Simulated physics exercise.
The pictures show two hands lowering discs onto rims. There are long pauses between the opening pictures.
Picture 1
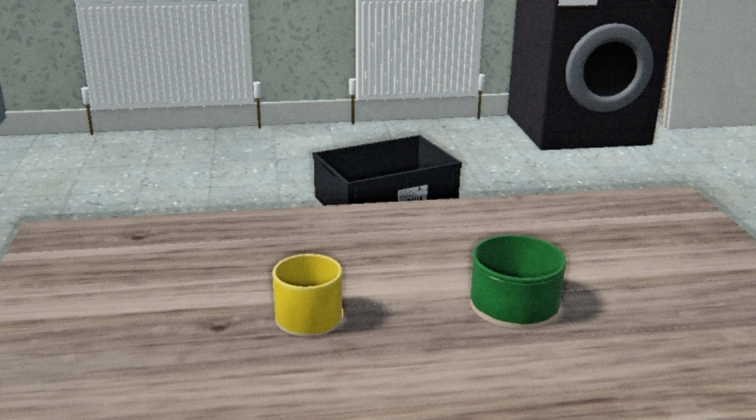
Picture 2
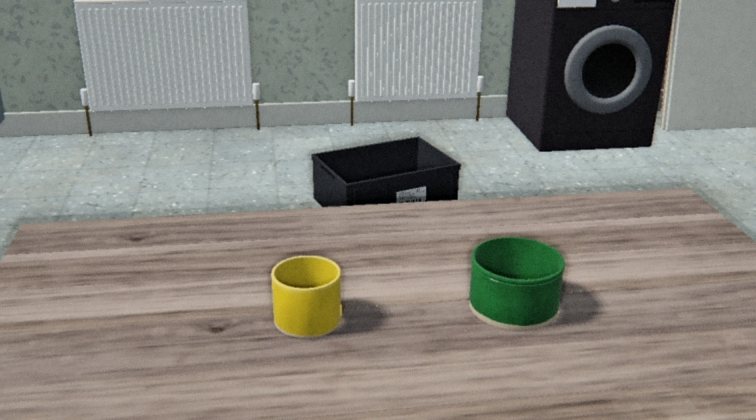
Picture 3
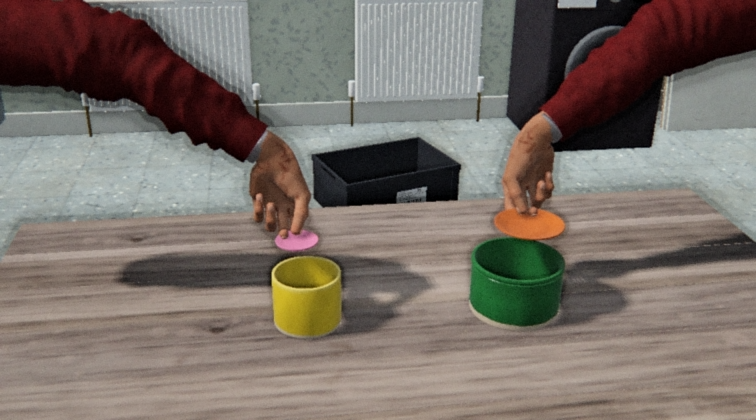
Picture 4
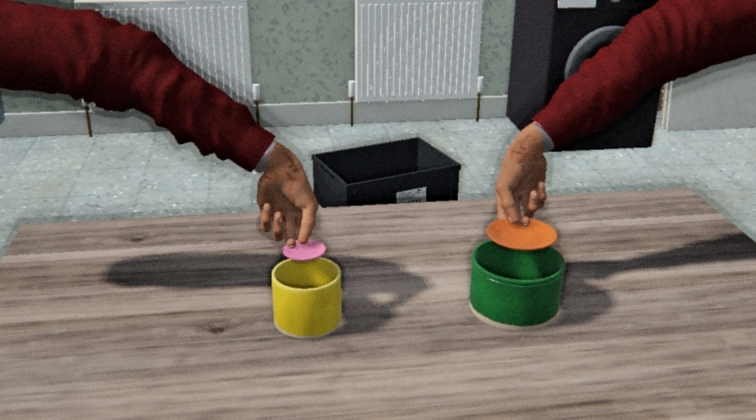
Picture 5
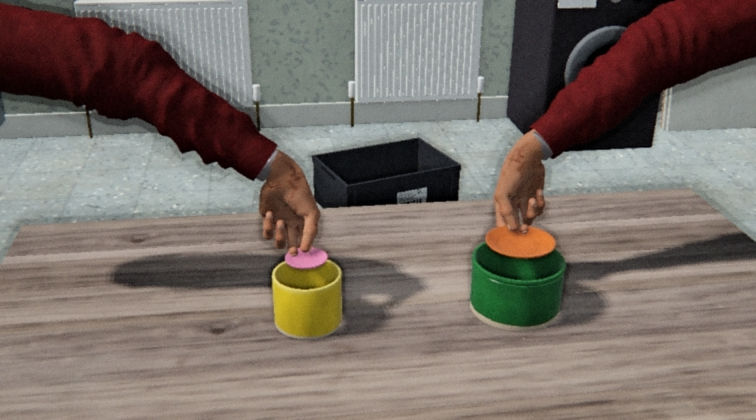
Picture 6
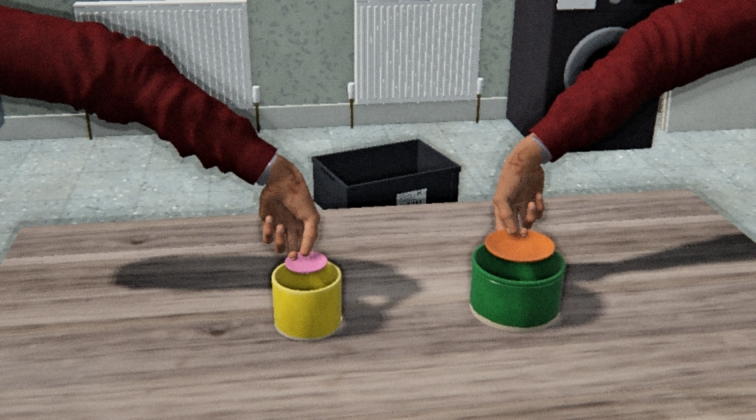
In the video, a yellow container and a green container sit on a wooden table, then two hands in red sleeves appear and lower a small pink disc and a larger orange disc slightly toward their open tops.
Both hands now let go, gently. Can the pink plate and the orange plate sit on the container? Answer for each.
Outcome: The pink plate drops inside; the orange plate drops inside.
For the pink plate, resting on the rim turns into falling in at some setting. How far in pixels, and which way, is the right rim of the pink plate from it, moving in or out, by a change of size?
About 12 pixels right.
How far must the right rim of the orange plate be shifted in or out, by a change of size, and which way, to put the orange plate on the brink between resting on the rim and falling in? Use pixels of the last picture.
About 8 pixels right.
Then, 0.16 s later than the last frame, pink plate dropping near (308, 303); orange plate dropping near (516, 287).
Then, 0.24 s later than the last frame, pink plate fallen near (308, 312); orange plate fallen near (515, 295).
When it is over, the pink plate slips past the rim, near (308, 319); the orange plate slips past the rim, near (515, 302).
